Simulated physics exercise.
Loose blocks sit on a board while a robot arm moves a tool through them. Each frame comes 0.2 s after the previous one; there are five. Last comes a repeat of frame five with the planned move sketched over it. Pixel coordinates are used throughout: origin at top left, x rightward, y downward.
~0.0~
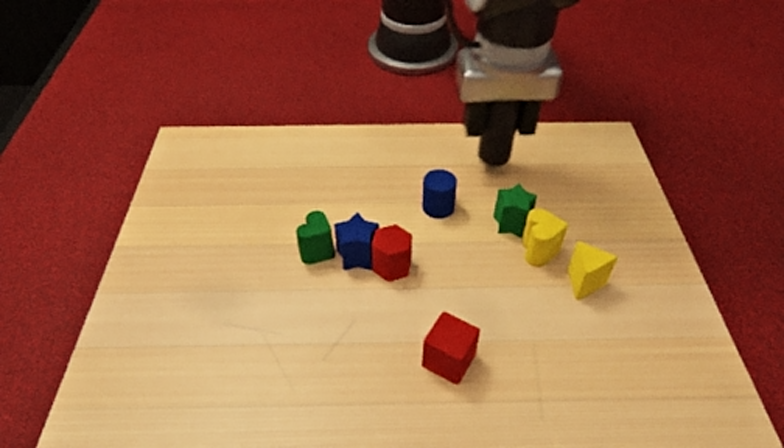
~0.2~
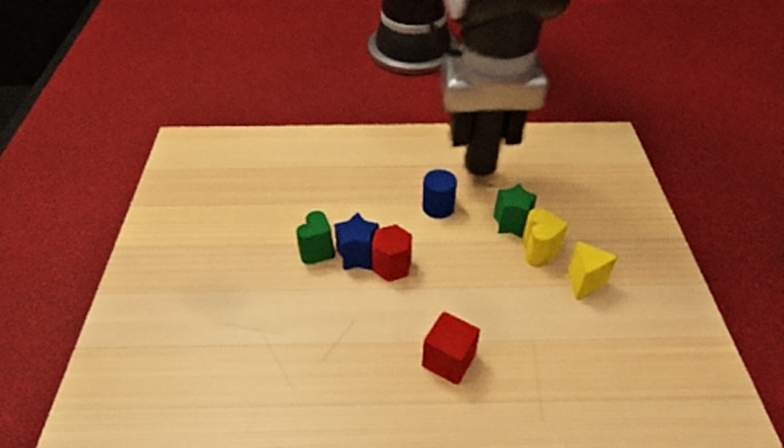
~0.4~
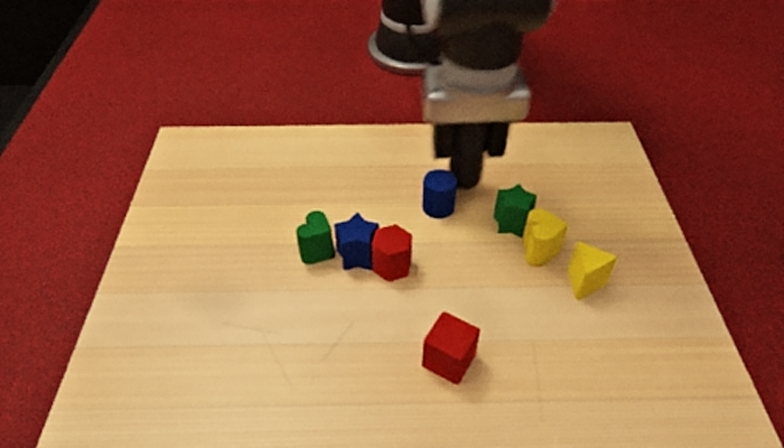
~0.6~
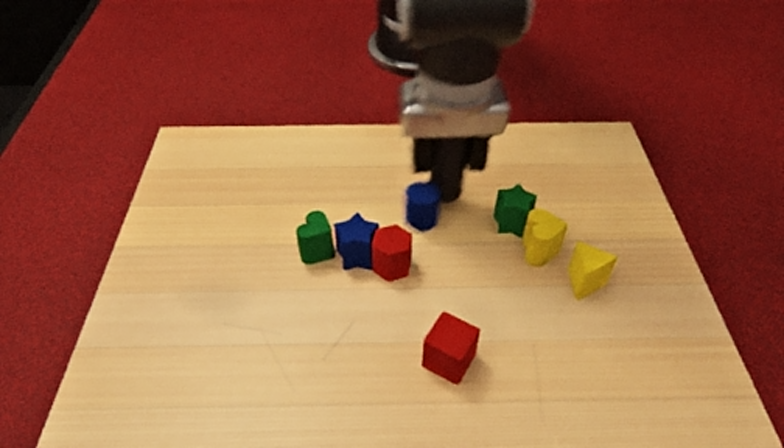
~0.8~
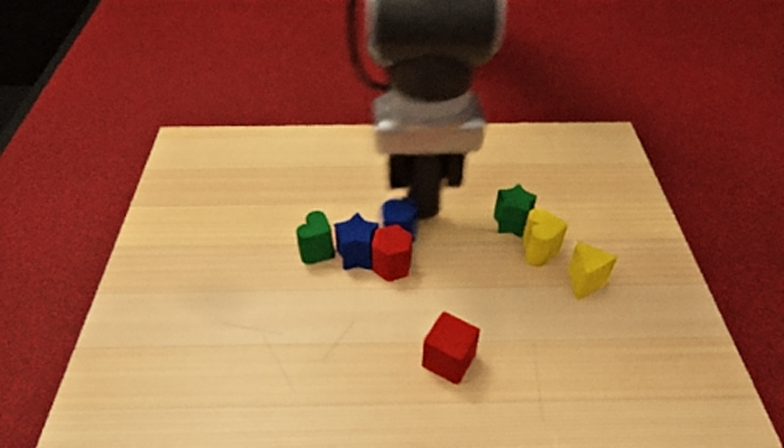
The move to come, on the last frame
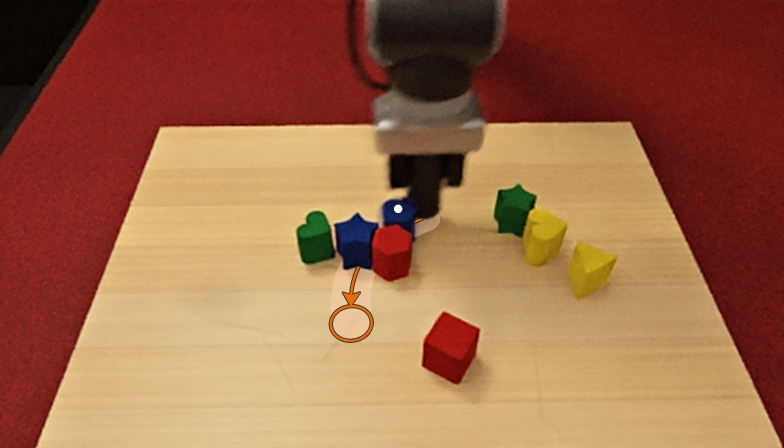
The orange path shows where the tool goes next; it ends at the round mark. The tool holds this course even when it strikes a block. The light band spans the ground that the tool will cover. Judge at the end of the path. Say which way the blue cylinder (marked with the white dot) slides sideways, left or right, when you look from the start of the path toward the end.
So, looking from the first point of the path to the last, the blue cylinder moves rightwards.
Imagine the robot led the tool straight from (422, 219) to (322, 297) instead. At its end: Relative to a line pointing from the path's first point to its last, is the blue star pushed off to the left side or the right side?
Sideways, to the right.
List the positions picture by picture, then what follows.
In the first frame, lower end of the tool at (494, 157), tops of blocks, green heart-shaped block at (314, 224), blue star at (356, 228), red hexagon at (392, 239), blue cylinder at (440, 179).
In the second frame, tool at (480, 167), blocks as before.
In the third frame, tool at (464, 178), blocks as before.
In the fourth frame, tool at (445, 192), blue cylinder at (422, 192).
In the fifth frame, tool at (423, 208), green heart-shaped block at (314, 224), blue star at (356, 228), red hexagon at (392, 239), blue cylinder at (398, 209).
The drawn path runs from (422, 219) via (381, 240) and (355, 277), ending at (351, 323); the dot is on the blue cylinder.
On the path given first. One third of the way, tool at (380, 230); green heart-shaped block at (301, 227), turned 45° clockwise; blue star at (324, 250), turned 35° clockwise; red hexagon at (386, 260), turned 55° anticlockwise; blue cylinder at (359, 237).
Two thirds of the way, tool at (354, 267); green heart-shaped block at (299, 228), turned 60° clockwise; blue star at (291, 270), turned 65° clockwise; red hexagon at (386, 267), turned 90° anticlockwise; blue cylinder at (327, 276).
At the end, tool at (350, 313); green heart-shaped block at (299, 228), turned 60° clockwise; blue star at (287, 273), turned 90° clockwise; red hexagon at (391, 275), turned 125° anticlockwise; blue cylinder at (307, 304).
